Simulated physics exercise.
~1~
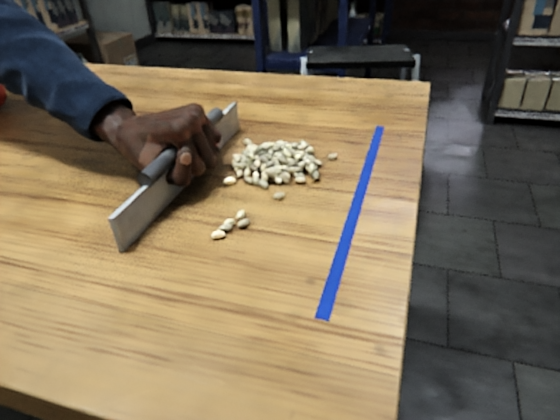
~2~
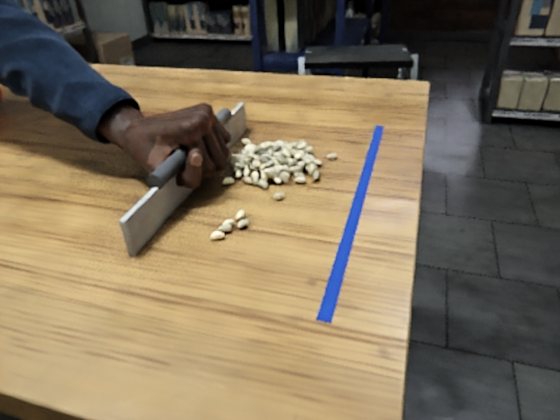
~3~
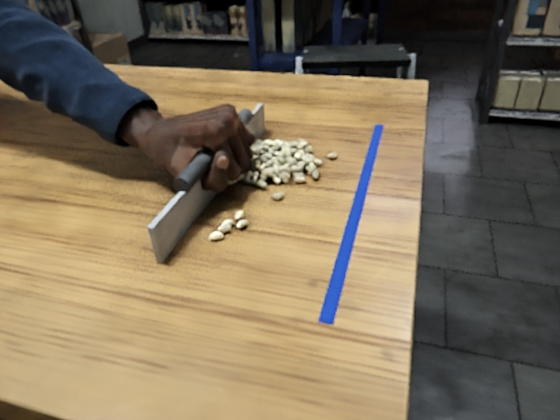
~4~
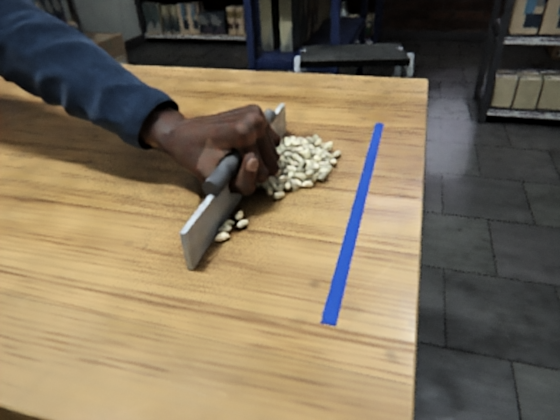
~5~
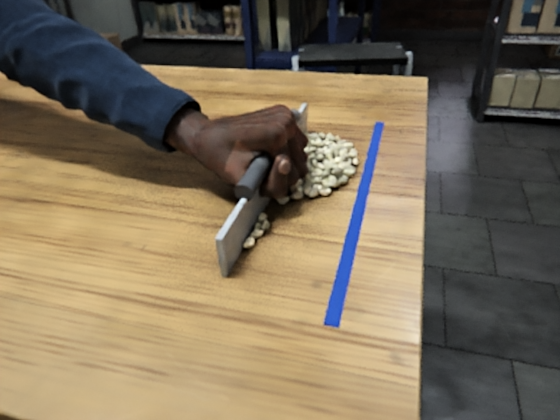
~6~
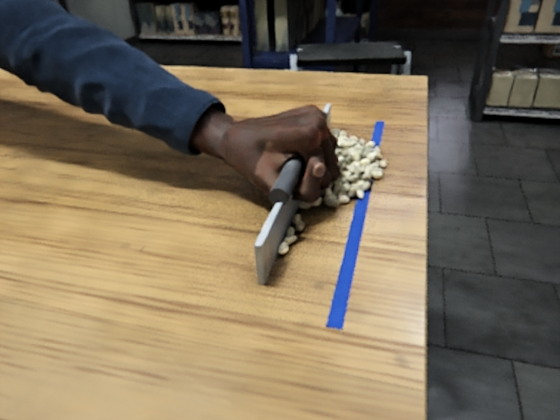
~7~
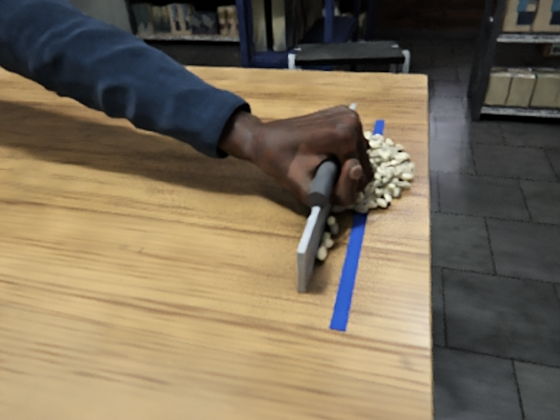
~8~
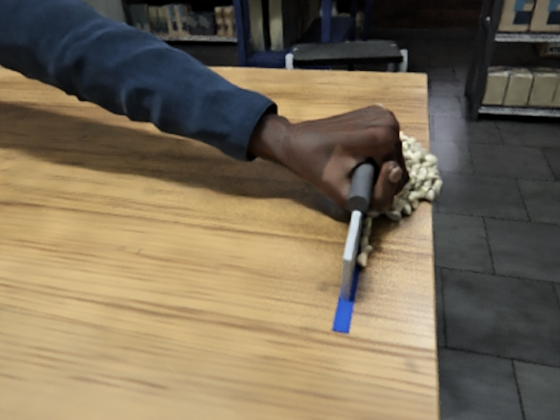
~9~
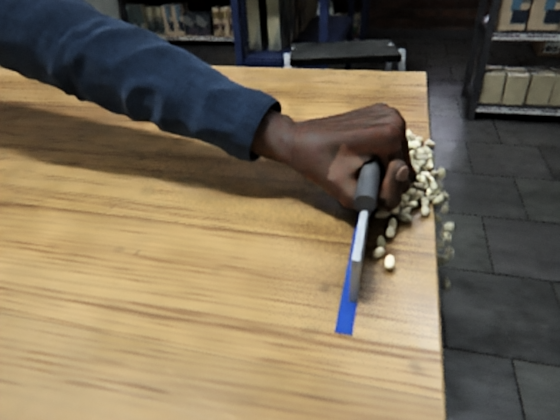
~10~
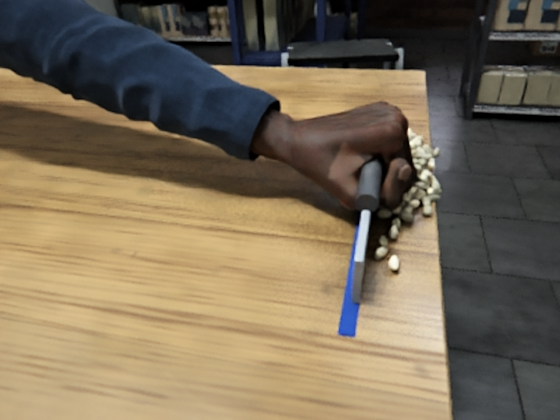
A hand holding a scraper pushed two groups of pale, bean-like pieces rightward across a wooden table and stopped at the blue tape. The smaller, nearer group stayed on the table, while some of the larger, farther pile spilled over the right edge.
